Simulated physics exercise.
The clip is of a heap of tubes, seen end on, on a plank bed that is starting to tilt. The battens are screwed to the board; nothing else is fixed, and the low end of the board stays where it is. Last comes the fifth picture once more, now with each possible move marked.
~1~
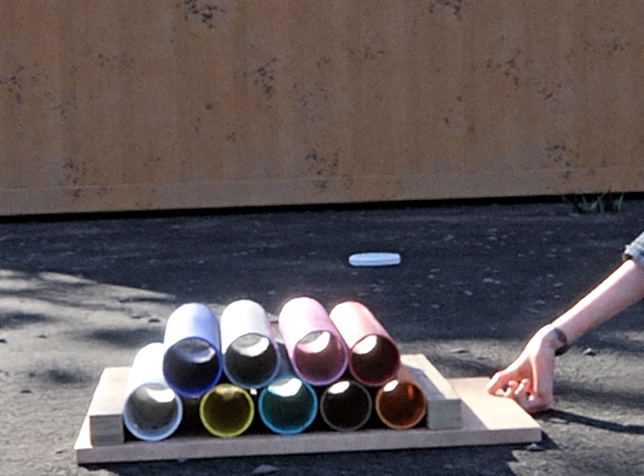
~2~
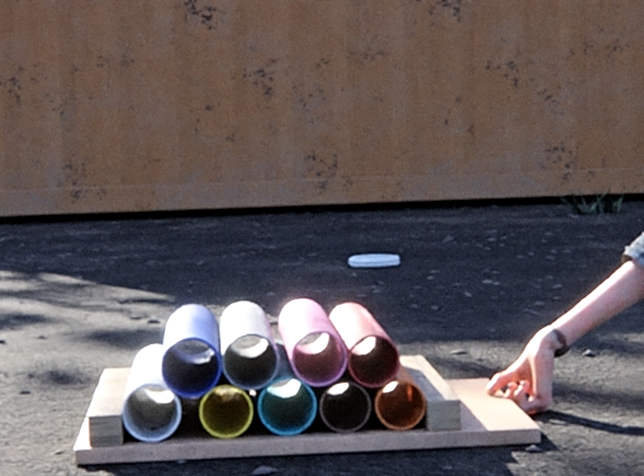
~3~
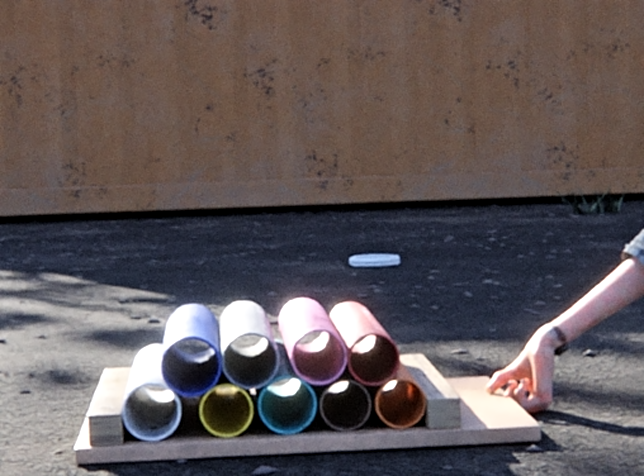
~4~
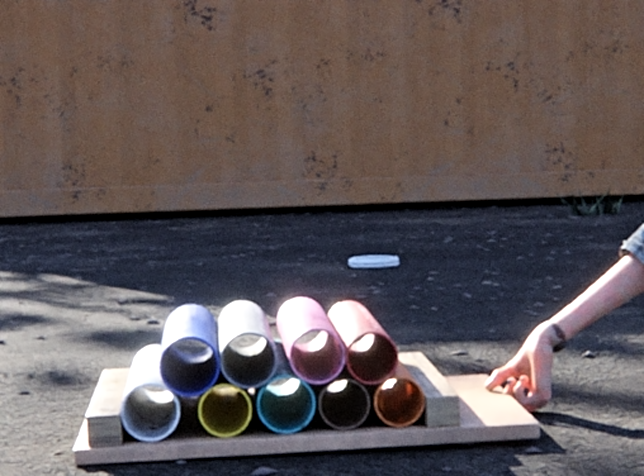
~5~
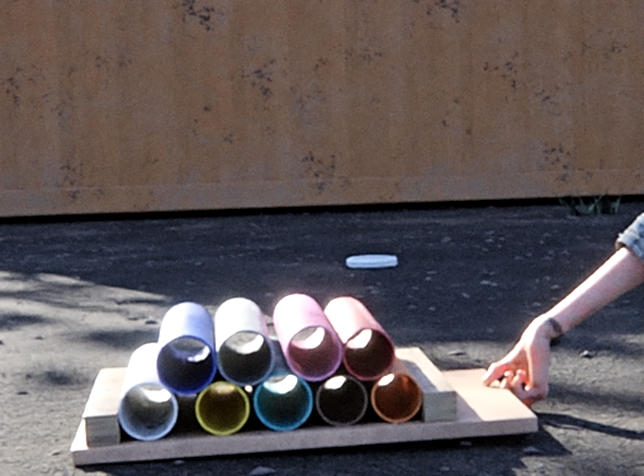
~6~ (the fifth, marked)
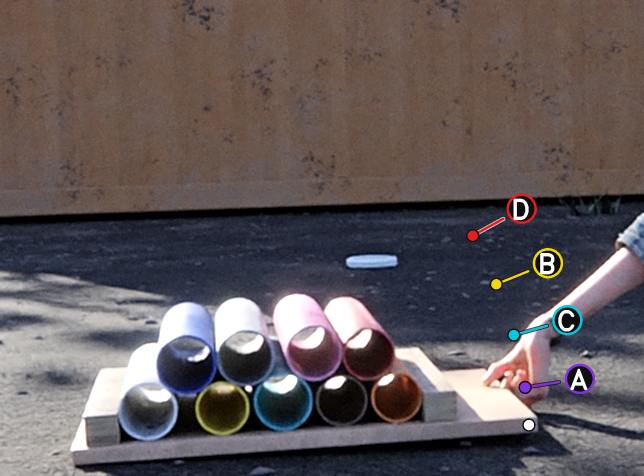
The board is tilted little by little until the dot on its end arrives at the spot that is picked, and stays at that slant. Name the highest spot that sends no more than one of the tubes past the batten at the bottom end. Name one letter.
At most to B.
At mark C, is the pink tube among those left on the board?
Yes.
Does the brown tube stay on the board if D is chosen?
The brown tube: Yes.
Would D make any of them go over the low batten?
At D: Yes.
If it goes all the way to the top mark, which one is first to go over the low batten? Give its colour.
It is the blue one.
On the marked copy, A at (525, 387); B at (496, 284); C at (514, 335); D at (473, 236); the white dot at (529, 425).
With B. Early on, board at 14°.
Further on, board at 20°.
At the end, board at 20°, one over the low batten (blue).
As for the rest, A none over the low batten; C one over the low batten (blue); D three over the low batten (pink, blue, grey).
